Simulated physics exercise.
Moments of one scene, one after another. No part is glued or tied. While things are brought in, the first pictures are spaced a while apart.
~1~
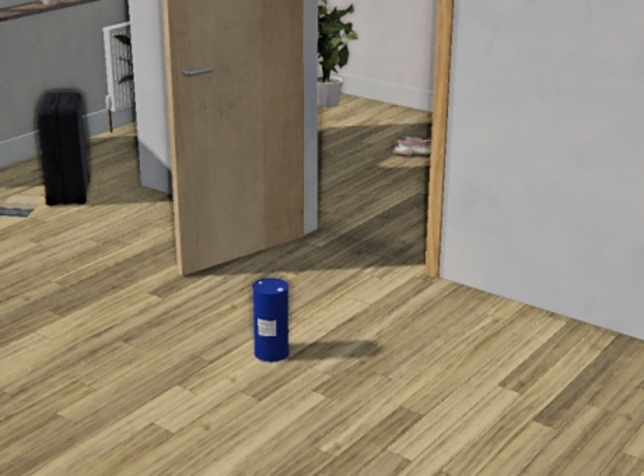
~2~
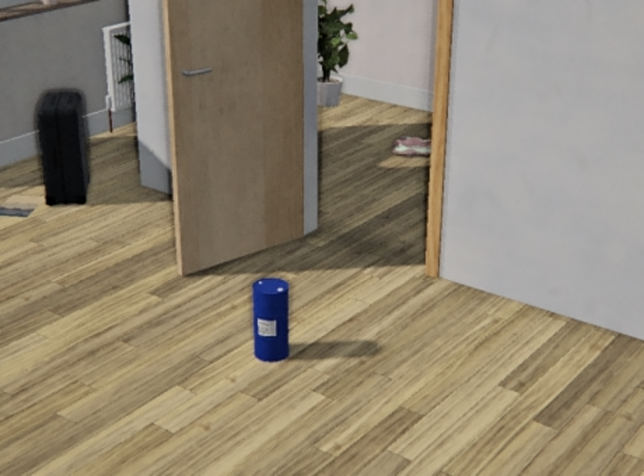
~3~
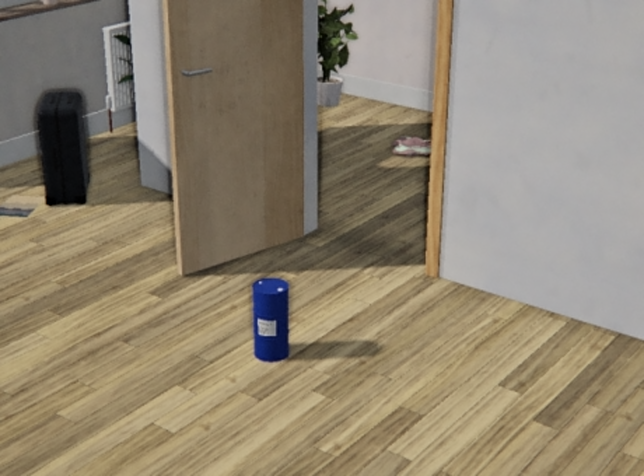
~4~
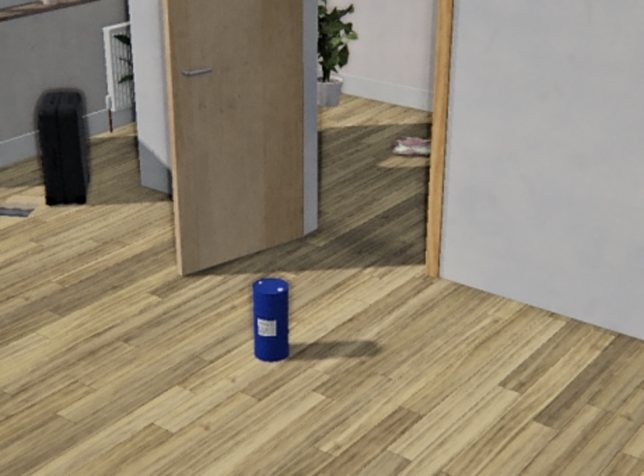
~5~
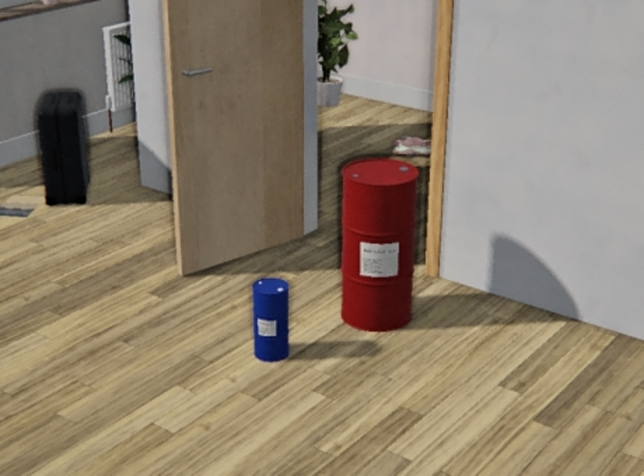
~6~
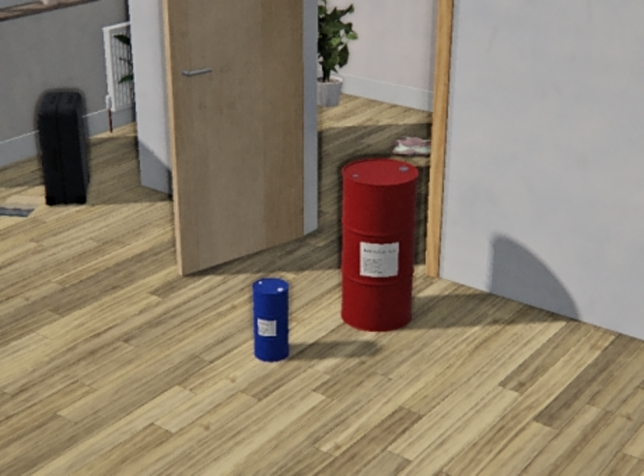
Large red drum appearing in front of an open doorway beside a small blue canister, with the door staying still.
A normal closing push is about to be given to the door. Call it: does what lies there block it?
No.
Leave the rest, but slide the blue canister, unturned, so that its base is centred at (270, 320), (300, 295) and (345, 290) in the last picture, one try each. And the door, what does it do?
Well, on the first try it makes it all the way, on the second it is held back, and on the third it is held back.
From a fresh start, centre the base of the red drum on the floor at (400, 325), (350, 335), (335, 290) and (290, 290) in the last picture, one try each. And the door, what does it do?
1: Swings home; 2: Swings home; 3: Stays ajar; 4: Stays ajar.
Then, 0.90 s later than the last frame, door 81° open.
Then, 1.70 s later than the last frame, door 48° open.
Then, 2.40 s later than the last frame, door 19° open.
When it is over, door 0° open; both as before. End places, in pixels of the last picture, red drum near (378, 245).
